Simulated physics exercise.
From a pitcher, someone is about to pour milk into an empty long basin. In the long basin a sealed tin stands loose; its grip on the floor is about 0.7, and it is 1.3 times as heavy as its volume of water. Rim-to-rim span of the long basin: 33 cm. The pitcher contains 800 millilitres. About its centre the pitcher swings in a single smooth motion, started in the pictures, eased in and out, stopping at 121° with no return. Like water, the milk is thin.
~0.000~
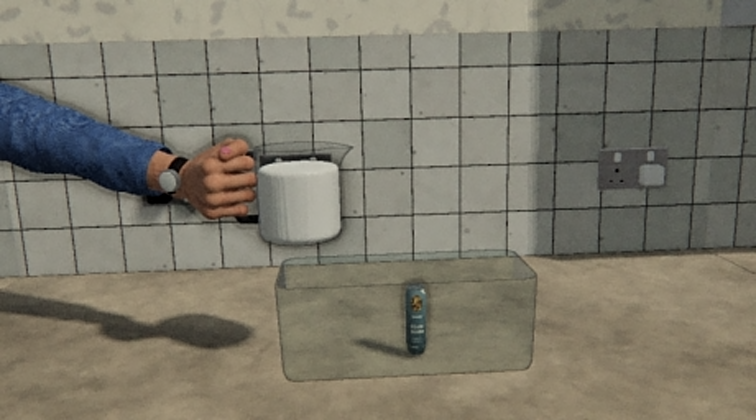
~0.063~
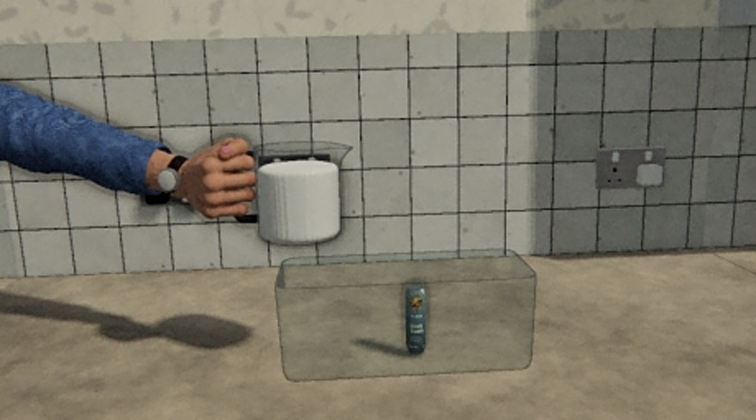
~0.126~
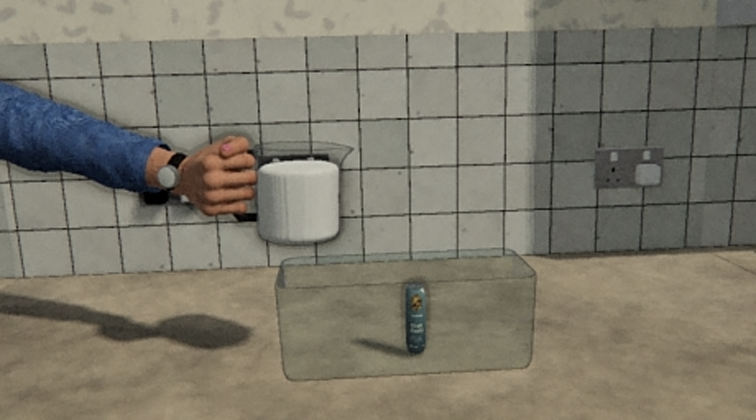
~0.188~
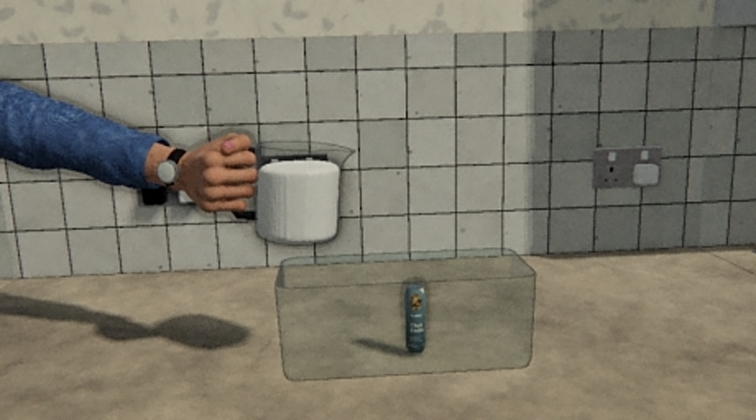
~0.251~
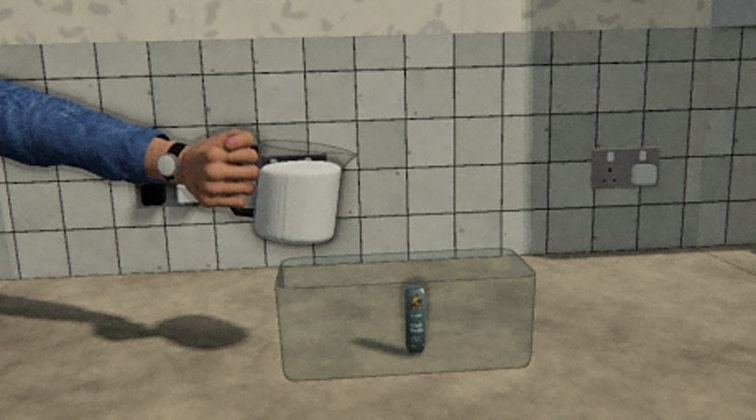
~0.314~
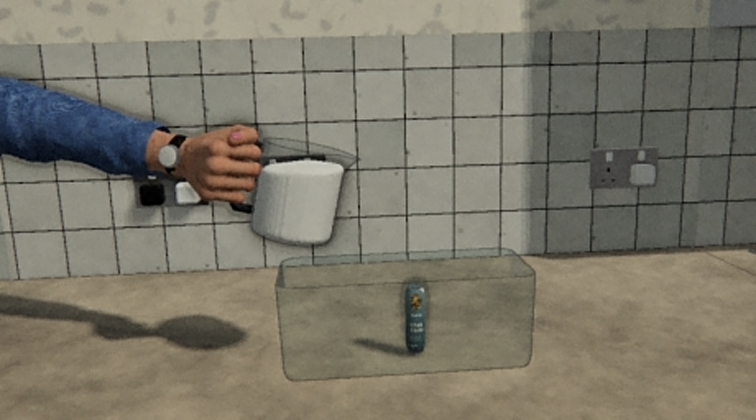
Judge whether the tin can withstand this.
It cannot withstand it and falls over.
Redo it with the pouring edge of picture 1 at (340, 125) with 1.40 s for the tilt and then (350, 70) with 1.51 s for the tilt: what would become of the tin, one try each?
First it tips over; then it tips over.
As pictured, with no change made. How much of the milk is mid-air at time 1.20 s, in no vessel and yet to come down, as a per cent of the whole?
Around 8 percent of it is airborne.
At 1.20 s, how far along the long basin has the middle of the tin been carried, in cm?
It has moved some 5 cm.
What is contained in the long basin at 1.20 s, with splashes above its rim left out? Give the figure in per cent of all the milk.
76 per cent, give or take a little.
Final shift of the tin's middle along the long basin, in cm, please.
The tin's middle ends up about 9.0 cm along the basin.
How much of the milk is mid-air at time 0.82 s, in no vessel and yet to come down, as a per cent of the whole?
Near 12 per cent of it all.
Then, 0.82 s in, the tilt is 69° and 79 per cent is still to pour; the tin stands where it began.
Then, 1.20 s in, the tilt is 109° and 17 per cent is still to pour; the tin leans 41°.
Then, 1.59 s in, the tilt is 121° and 0 per cent is still to pour; the tin lies on its side.
Then, 2.01 s in, the tilt is 121° and 0 per cent is still to pour; the tin lies on its side.
Finally, the tin lies on its side.
